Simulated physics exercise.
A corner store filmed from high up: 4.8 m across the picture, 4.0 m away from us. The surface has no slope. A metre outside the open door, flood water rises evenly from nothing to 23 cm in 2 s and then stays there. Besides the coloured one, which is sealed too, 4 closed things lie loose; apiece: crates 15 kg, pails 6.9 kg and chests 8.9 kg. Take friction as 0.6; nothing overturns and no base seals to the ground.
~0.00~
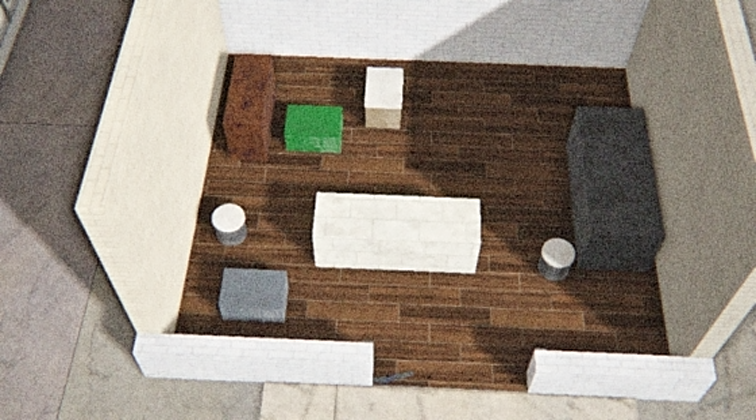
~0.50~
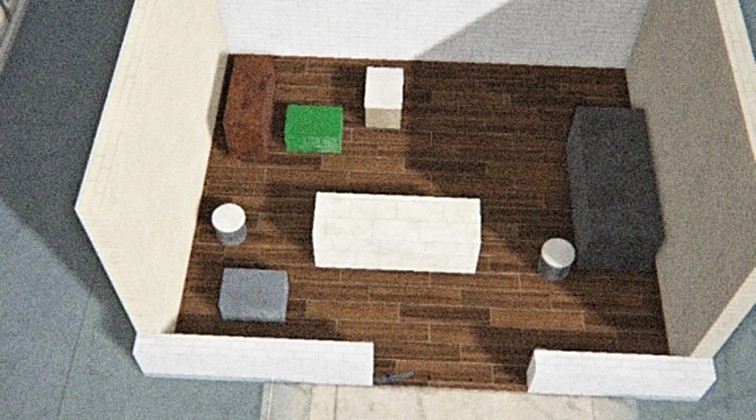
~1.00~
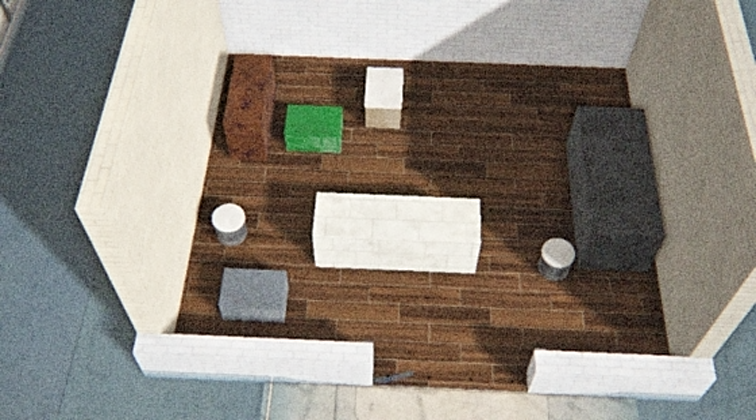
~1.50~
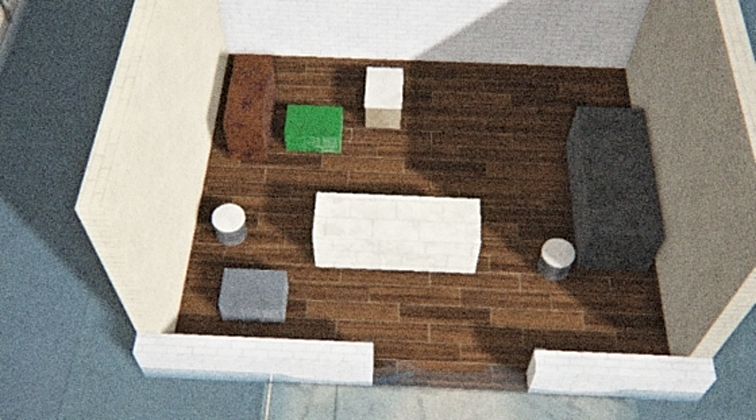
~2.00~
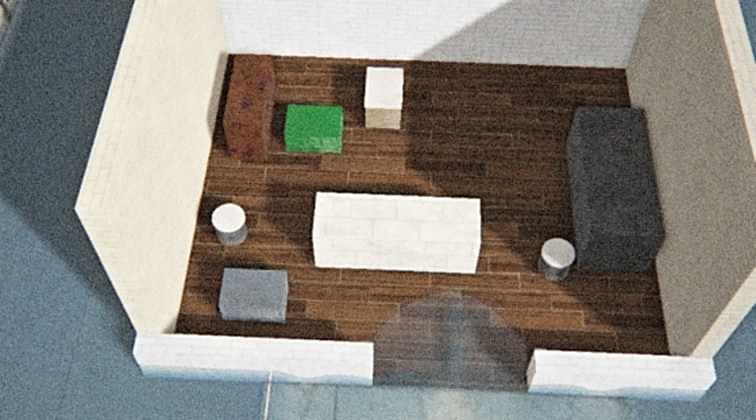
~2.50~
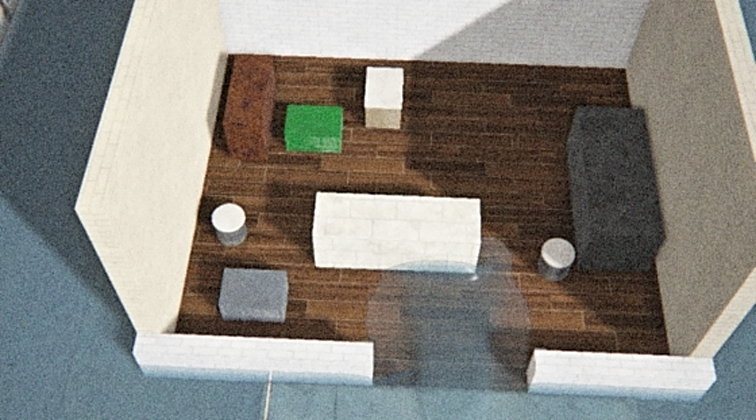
Water spreads over the ground outside, then enters through the doorway onto the wooden floor.
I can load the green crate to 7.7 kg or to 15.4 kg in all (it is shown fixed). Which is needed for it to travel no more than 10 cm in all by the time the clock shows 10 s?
Verdict: Neither weight holds it.
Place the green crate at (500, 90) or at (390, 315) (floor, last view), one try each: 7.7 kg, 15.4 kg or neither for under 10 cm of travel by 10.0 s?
In turn: Neither holds; neither is enough.
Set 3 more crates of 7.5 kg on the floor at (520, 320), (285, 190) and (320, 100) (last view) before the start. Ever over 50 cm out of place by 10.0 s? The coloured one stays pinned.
In turn: Over, more, less.
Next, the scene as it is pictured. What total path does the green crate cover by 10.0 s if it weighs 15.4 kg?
Some 40 cm in all.
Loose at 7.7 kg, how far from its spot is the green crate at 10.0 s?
Roughly 40 cm.
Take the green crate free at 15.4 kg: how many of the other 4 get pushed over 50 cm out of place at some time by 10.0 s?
I count 4.
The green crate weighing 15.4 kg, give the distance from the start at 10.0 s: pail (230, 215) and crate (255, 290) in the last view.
In that order: 150 cm, 140 cm.
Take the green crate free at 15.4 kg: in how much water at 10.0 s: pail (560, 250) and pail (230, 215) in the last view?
About 11 and 8 cm.
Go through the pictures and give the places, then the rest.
In the first picture, the green crate at (314, 120), on the bottom; 0.0 m2 under water; 0 of 5 have shifted.
In the second picture, the green crate at (314, 120), on the bottom; water covers 0.0 m2; 0 of 5 have shifted.
In the third picture, the green crate at (314, 120), on the bottom; water covers 0.0 m2; 0 of 5 have shifted.
In the fourth picture, the green crate at (314, 120), on the bottom; 0.0 m2 under water; 0 of 5 have shifted.
In the fifth picture, the green crate at (314, 120), on the bottom; water covers 0.9 m2; 0 of 5 have shifted.
In the sixth picture, the green crate at (314, 120), on the bottom; water covers 1.7 m2; 0 of 5 have shifted.
After 3.5 s the green crate would be 0 cm from its start with 7.7 kg and 0 cm from its start with 15.4 kg; 0 cm of water round it then.
After 4.5 s the green crate would be 0 cm from its start with 7.7 kg and 0 cm from its start with 15.4 kg; 0 cm of water round it then.
After 7.0 s the green crate would be 0 cm from its start with 7.7 kg and 0 cm from its start with 15.4 kg; 3 cm of water round it then.
After 10.0 s the green crate would be 37 cm from its start with 7.7 kg and 39 cm from its start with 15.4 kg; 11 cm of water round it then.
